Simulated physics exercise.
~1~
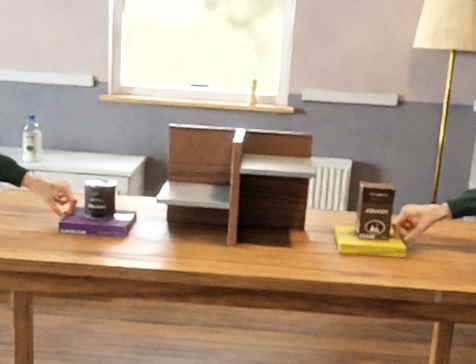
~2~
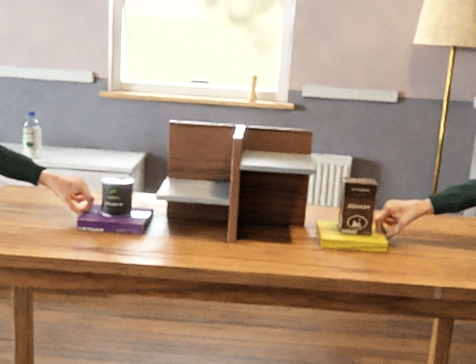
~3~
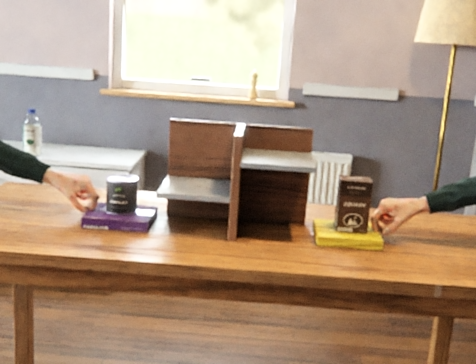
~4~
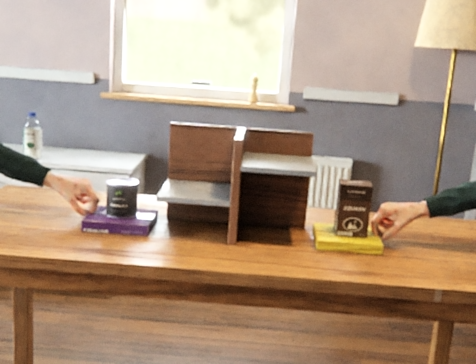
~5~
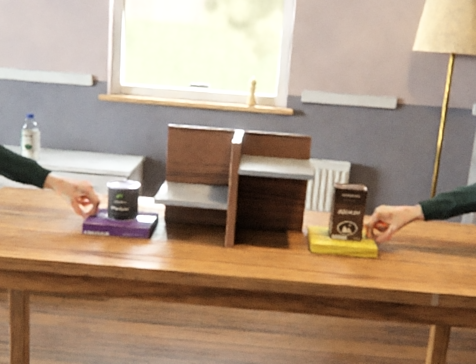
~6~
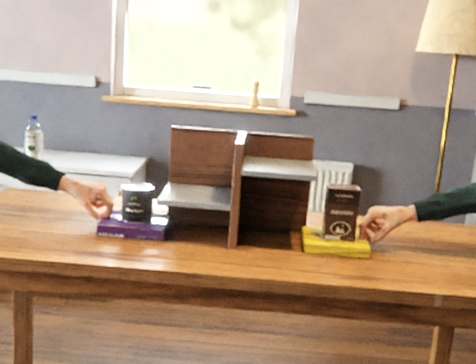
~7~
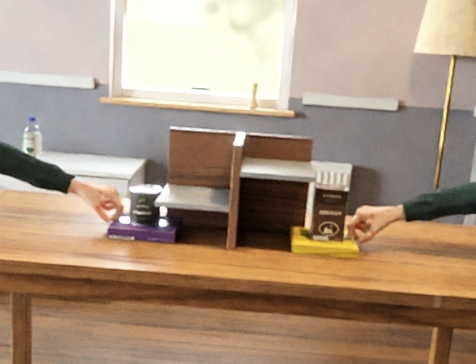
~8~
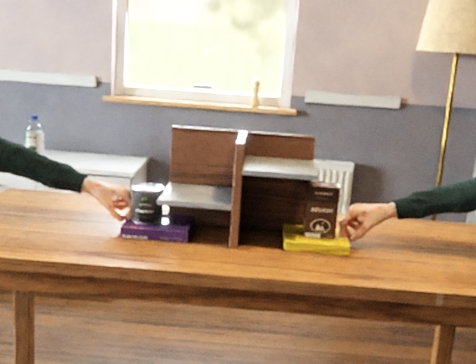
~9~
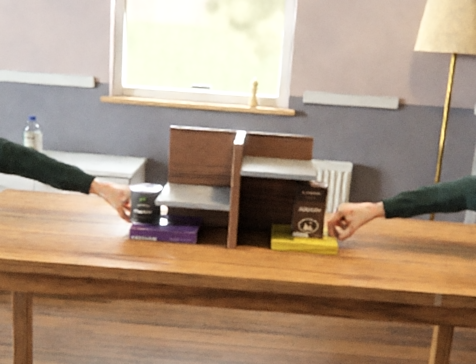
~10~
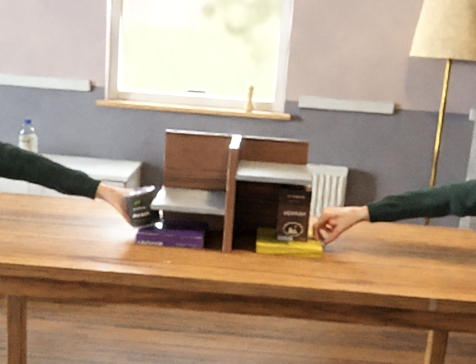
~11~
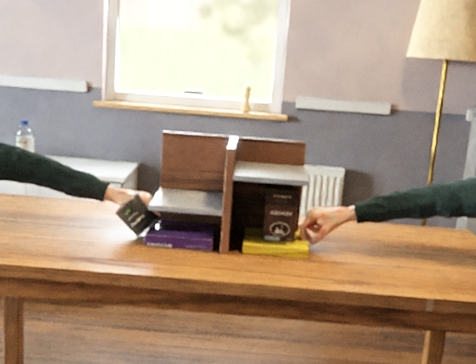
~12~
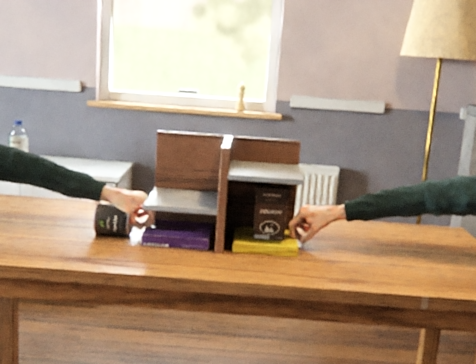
In the video, two hands slide a purple box carrying a black pot and a yellow board carrying an upright brown carton under low shelves from opposite sides; the pot is pushed back, tips and ends up off the box, while the carton passes beneath its shelf still upright.
